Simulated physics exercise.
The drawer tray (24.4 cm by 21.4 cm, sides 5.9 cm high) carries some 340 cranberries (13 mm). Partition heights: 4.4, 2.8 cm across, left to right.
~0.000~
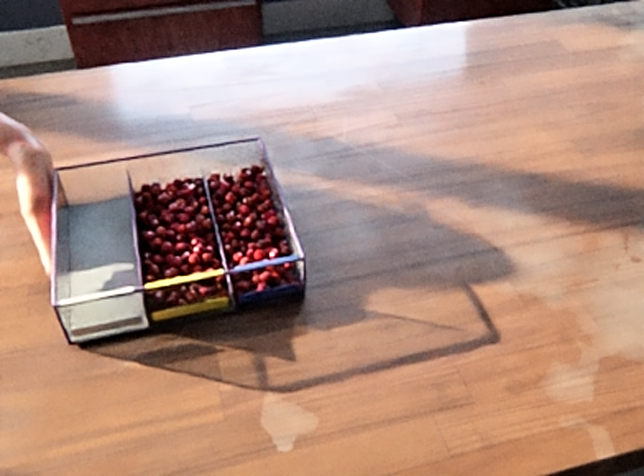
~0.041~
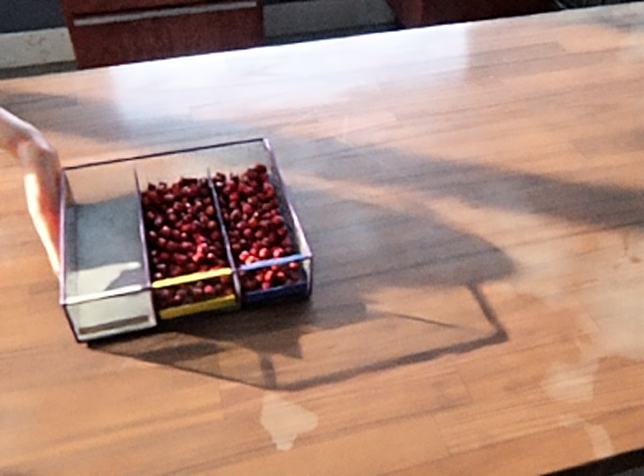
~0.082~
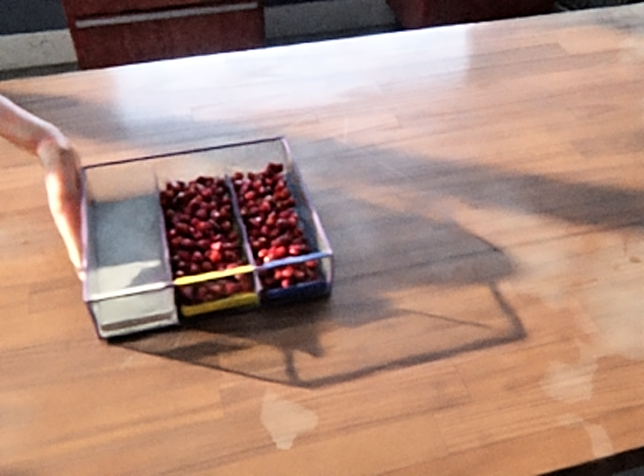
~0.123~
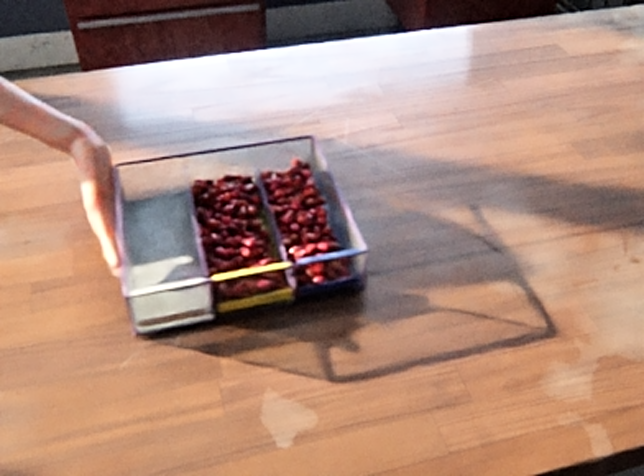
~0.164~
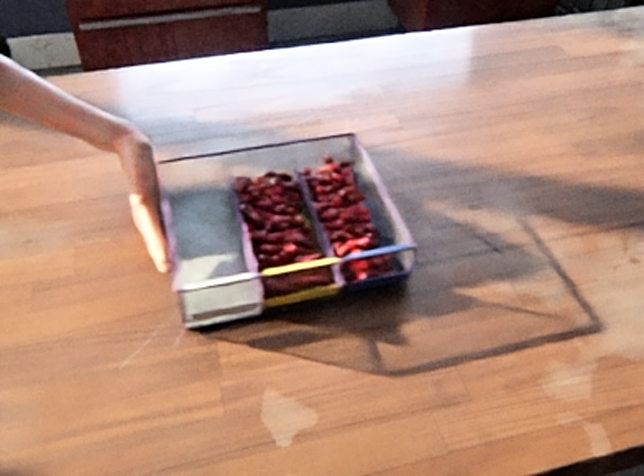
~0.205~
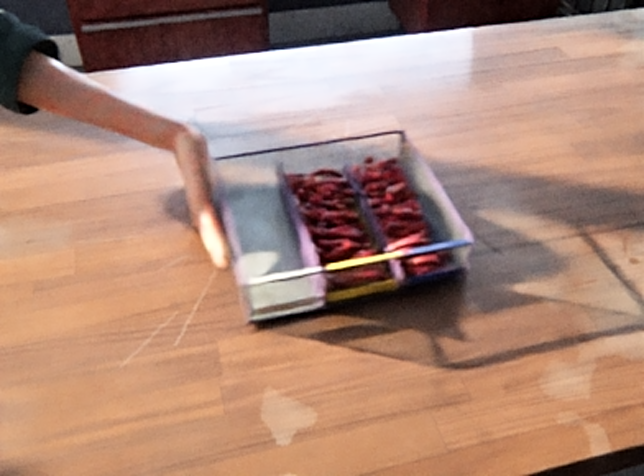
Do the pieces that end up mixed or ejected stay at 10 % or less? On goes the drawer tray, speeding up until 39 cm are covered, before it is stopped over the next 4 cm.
No, the stray share exceeds ten percent.
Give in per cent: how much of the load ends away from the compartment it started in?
Roughly 15%.
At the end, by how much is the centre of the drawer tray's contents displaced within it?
I'd estimate close to 1.5 cm.
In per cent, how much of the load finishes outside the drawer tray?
Somewhere near 10 per cent, I'd say.
After 0.29 s, tilt 0 degrees; yellow 55 %, blue 45 %; 0 % away from where they began.
After 0.36 s, tilt 0 degrees; yellow 50 %, blue 50 %; 5 % away from where they began.
Then, at 0.42 s, tilt 0 degrees; yellow 40 %, blue 55 %, in the air 5 %; 15 % away from where they began.
After 0.48 s, tilt 0 degrees; yellow 40 %, blue 55 %, in the air 5 %; 15 % away from where they began.
At rest (1.5 s), yellow 40 %, outside 10 %, blue 55 %; 15 % away from where they began.
